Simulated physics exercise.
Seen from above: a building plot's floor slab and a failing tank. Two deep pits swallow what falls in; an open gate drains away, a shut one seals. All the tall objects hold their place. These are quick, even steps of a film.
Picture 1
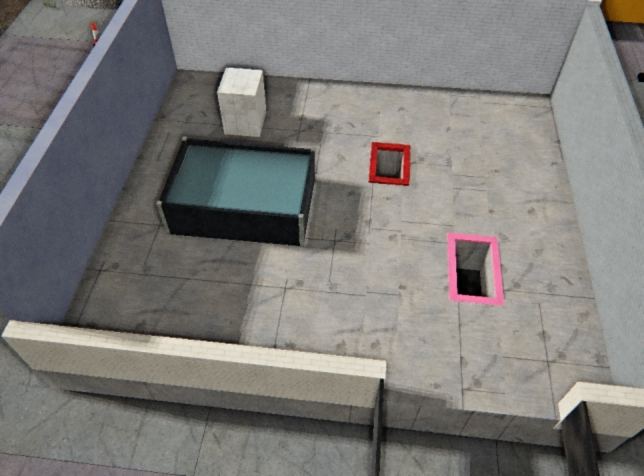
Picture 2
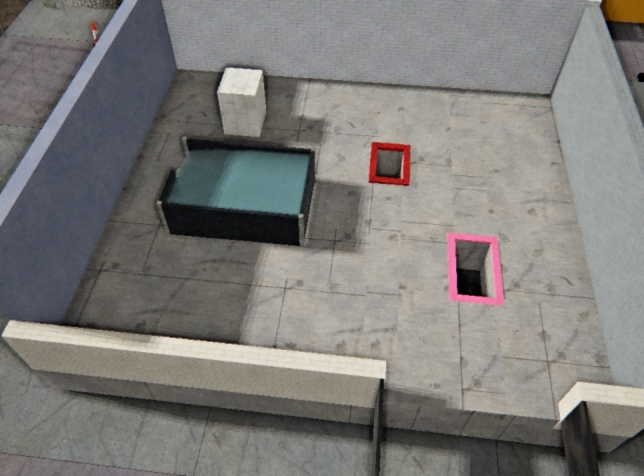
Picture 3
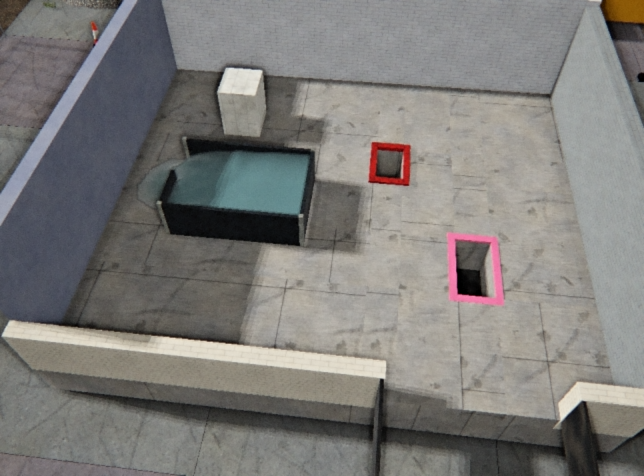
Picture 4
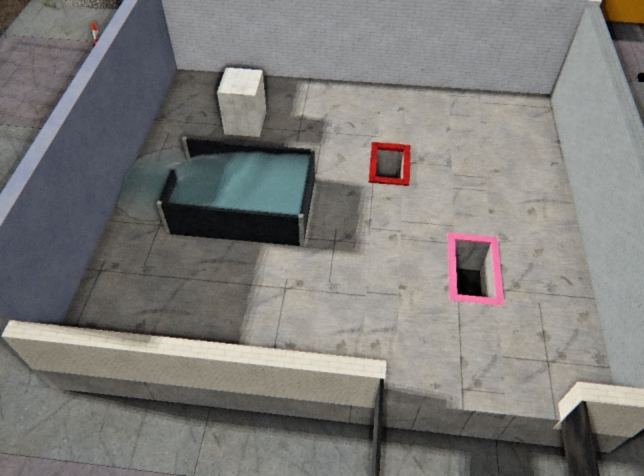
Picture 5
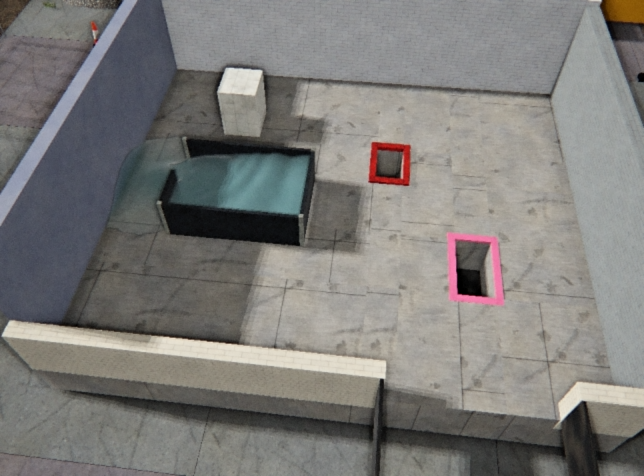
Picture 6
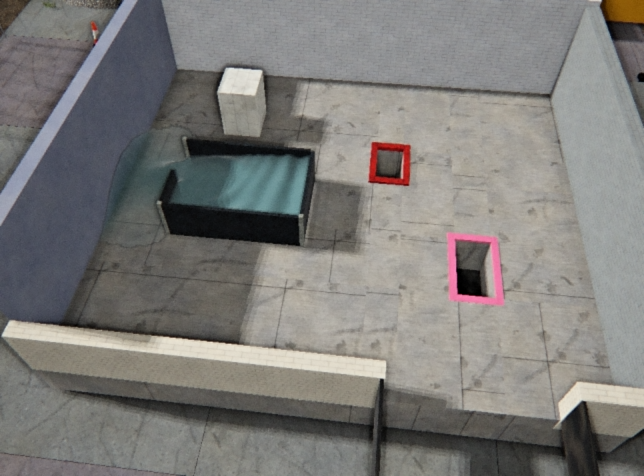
Teal water pouring from the open left end of a dark tank, spreading across a grey slab to the blue-grey wall.
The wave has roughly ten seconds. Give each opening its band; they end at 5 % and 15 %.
One by one: The gate takes not even 5 %; the pink pit takes not even 5 %; the red pit takes not even 5 %.
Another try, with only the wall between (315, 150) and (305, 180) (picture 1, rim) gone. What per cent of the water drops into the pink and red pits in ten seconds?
Roughly, in per cent: Pink 15, red 15.
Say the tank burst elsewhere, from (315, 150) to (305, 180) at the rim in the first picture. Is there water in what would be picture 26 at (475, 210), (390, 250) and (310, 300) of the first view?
One after the other: Wet, wet, dry.
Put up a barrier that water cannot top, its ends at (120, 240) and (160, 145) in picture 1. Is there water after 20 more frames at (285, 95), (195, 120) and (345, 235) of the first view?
In turn: Under water, flooded, not flooded.
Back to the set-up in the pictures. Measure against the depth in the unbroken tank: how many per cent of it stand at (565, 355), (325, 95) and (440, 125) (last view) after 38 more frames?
Roughly 0, 6 and 4 per cent, in turn.
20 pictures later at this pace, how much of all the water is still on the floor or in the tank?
Close to 100 %.
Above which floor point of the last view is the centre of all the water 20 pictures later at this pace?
At about (210, 191).
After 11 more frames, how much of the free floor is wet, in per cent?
About 20 per cent.
A moment on, water covers 10 % of the floor; the gate 0 %, the pink pit 0 %, the red pit 0 %.
Next, water covers 20 % of the floor; the gate 0 %, the pink pit 0 %, the red pit 0 %.
Then, water covers 30 % of the floor; the gate 0 %, the pink pit 0 %, the red pit 0 %.
Later, water covers 65 % of the floor; the gate 0 %, the pink pit 0 %, the red pit 0 %.
In the end, water covers 95 % of the floor; the gate 1 %, the pink pit 2 %, the red pit 0 %.
